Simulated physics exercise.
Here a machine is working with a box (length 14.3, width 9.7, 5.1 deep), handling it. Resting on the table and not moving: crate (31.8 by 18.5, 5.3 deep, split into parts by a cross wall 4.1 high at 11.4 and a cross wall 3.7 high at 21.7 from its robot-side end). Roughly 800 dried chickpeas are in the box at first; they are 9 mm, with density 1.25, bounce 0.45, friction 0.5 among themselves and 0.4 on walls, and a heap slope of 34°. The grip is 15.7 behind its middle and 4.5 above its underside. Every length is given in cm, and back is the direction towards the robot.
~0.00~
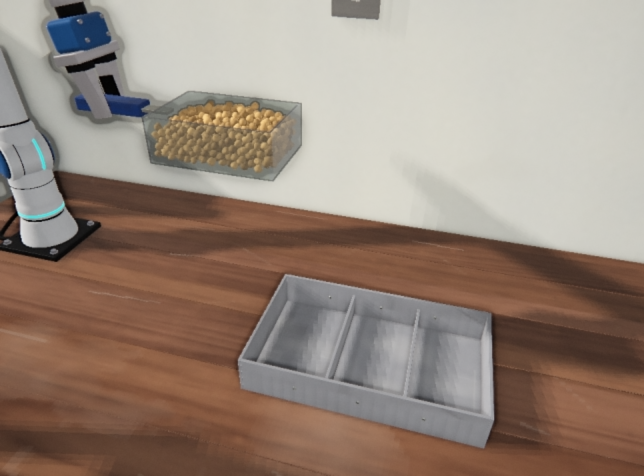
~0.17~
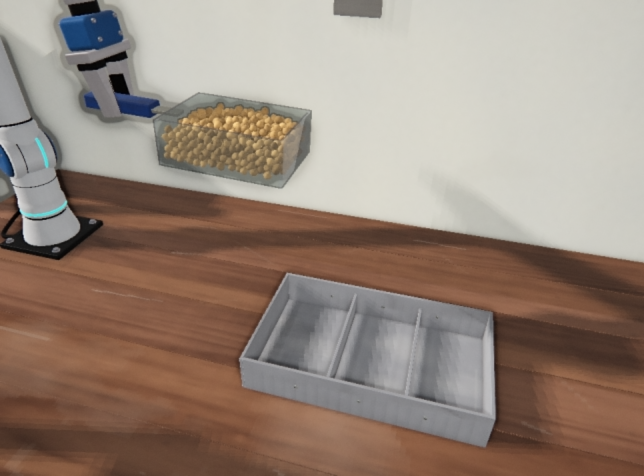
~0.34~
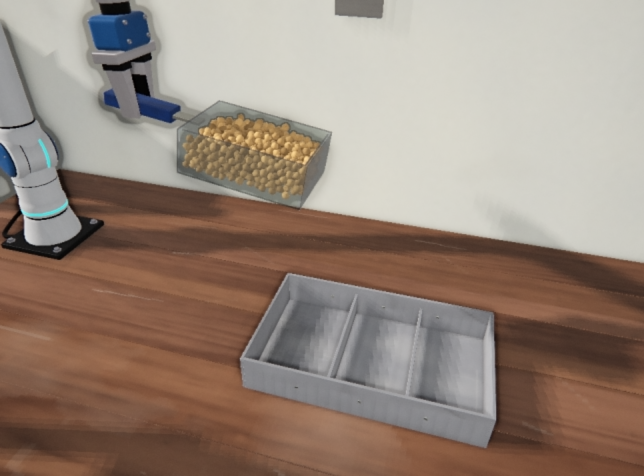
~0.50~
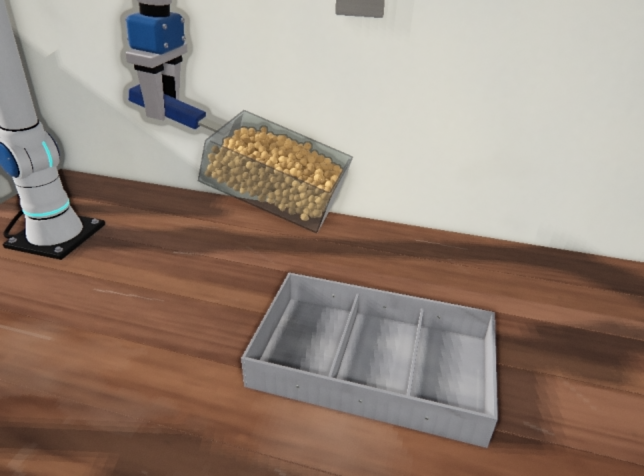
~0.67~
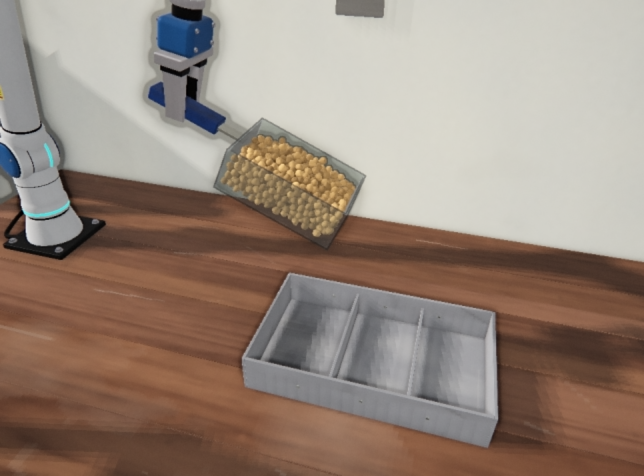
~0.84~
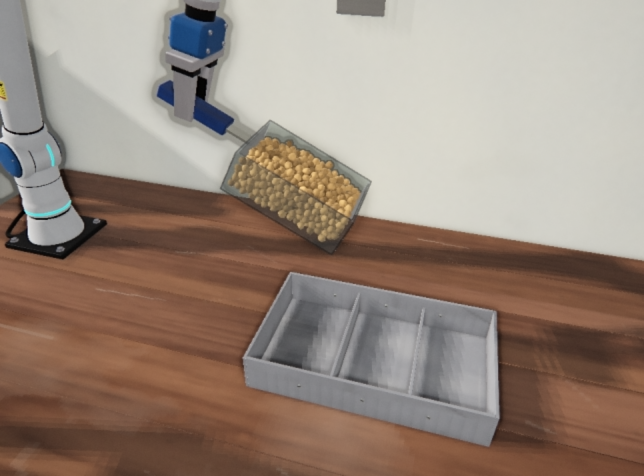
A clear box filled with dried chickpeas, held by a blue and grey robot gripper, starts out level above a wooden table and moves to the right and slightly down. As it travels, it tilts forward, its right end dipping, while a grey tray with three compartments stays still on the table.
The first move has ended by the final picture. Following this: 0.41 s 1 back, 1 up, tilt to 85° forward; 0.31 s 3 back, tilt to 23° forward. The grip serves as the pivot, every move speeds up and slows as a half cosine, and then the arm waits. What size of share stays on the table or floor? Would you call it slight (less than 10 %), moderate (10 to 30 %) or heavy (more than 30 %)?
I would call it moderate.
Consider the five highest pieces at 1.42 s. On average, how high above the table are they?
About 28 cm.
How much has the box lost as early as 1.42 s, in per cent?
Share out: Near 25 %.
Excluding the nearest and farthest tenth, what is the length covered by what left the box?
36 cm.
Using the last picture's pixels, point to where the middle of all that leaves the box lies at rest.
I'd point to somewhere near (260, 332).
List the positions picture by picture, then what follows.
In the first picture, the box floor at (229, 151), level; upper third of the load around (227, 123), from x 155 to 295, top at y 105; 800 in the box.
In the second picture, the box floor at (238, 155), tilted 2° forward; upper third of the load around (234, 128), from x 165 to 305, top at y 105.
In the third picture, the box floor at (255, 169), tilted 9° forward; upper third of the load around (242, 140), from x 185 to 320, top at y 120.
In the fourth picture, the box floor at (274, 184), tilted 17° forward; upper third of the load around (255, 154), from x 210 to 340, top at y 130.
In the fifth picture, the box floor at (287, 196), tilted 24° forward; upper third of the load around (266, 164), from x 225 to 350, top at y 140.
In the sixth picture, the box floor at (292, 199), tilted 26° forward; upper third of the load around (271, 166), from x 230 to 355, top at y 140; 800 in the box.
After 1.13 s, tilted 73° forward, highest piece 27 above the table; 765 in the box, 11 in the robot-side part, 24 in flight or on a rim.
After 1.42 s, tilted 51° forward, highest piece 27 above the table; 601 in the box, 143 on the table or floor, 39 in the robot-side part, 17 in flight or on a rim.
After 1.76 s, tilted 23° forward, highest piece 30 above the table; 567 in the box, 147 on the table or floor, 40 in the robot-side part, 20 in the far-side part, 8 in the middle part, 18 in flight or on a rim.
After 2.81 s, tilted 23° forward, highest piece 30 above the table; 567 in the box, 149 on the table or floor, 40 in the robot-side part, 25 in the far-side part, 19 in the middle part.
In the end, 567 in the box, 149 on the table or floor, 40 in the robot-side part, 25 in the far-side part, 19 in the middle part. That is 19 % on the table or floor.
